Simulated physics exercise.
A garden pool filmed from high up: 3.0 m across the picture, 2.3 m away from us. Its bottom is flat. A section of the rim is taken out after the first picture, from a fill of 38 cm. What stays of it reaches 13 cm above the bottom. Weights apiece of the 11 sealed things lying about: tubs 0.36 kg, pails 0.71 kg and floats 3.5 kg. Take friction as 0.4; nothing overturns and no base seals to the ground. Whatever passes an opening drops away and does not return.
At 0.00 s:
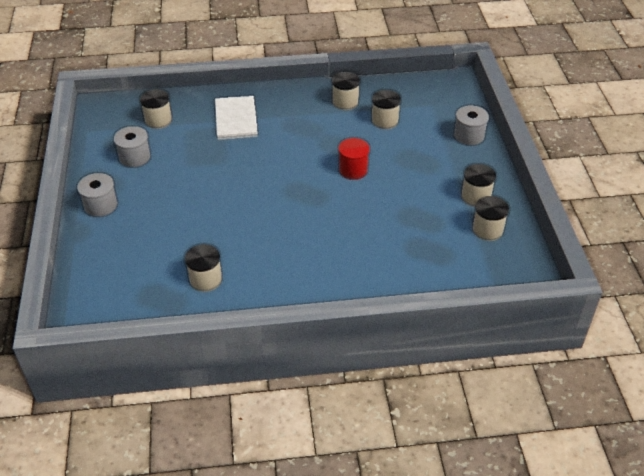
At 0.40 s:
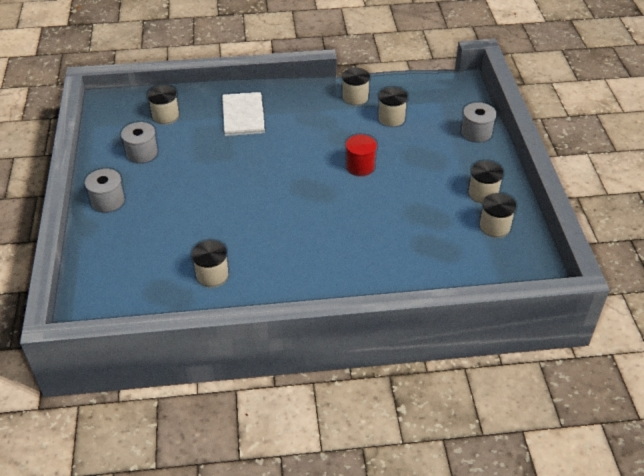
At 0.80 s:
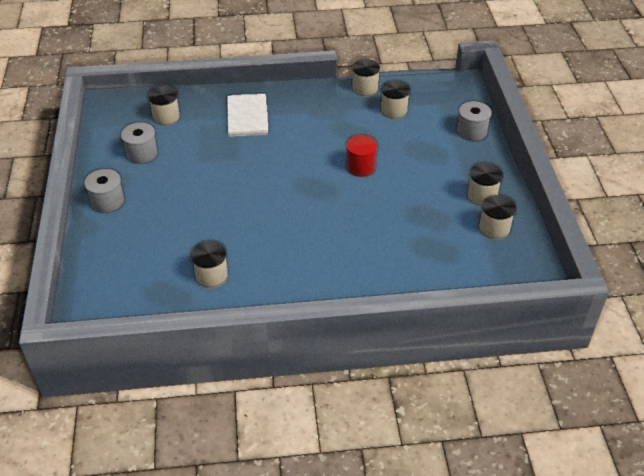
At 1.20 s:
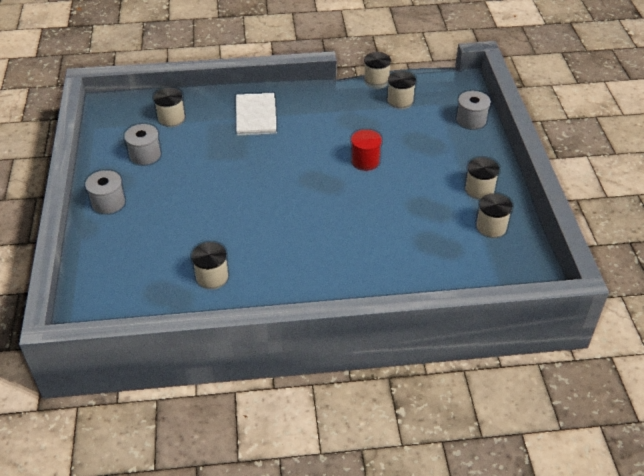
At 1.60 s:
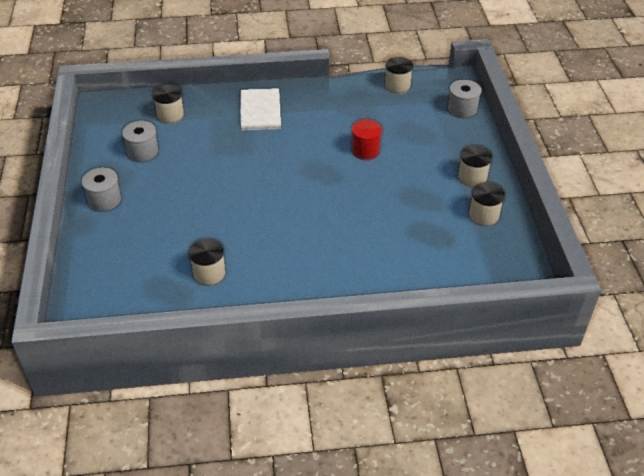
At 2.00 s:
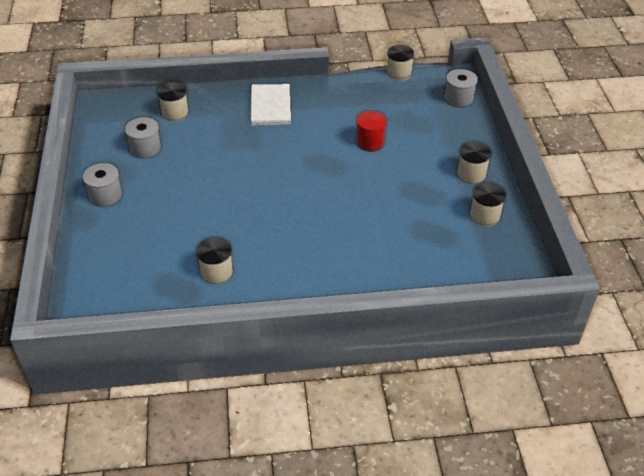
A red pail and other floating objects drift toward a gap in the pool's rim.
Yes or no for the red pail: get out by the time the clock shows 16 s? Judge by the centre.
Red pail escapes.
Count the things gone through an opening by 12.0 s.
By then 6.
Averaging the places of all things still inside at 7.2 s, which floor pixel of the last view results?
Around (284, 194).
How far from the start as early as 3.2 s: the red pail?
About 50 cm.
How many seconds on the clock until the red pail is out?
At about 7.0 s.
After 3.2 s the red pail is near (385, 110), 0.5 m from its start, afloat; 2 of 11 are out; 9 afloat.
After 7.2 s the red pail has gone out; 5 of 11 are out; 6 afloat.
After 12.0 s the red pail has gone out; 6 of 11 are out; 5 afloat.
After 16.0 s the red pail has gone out; 6 of 11 are out; 5 afloat.
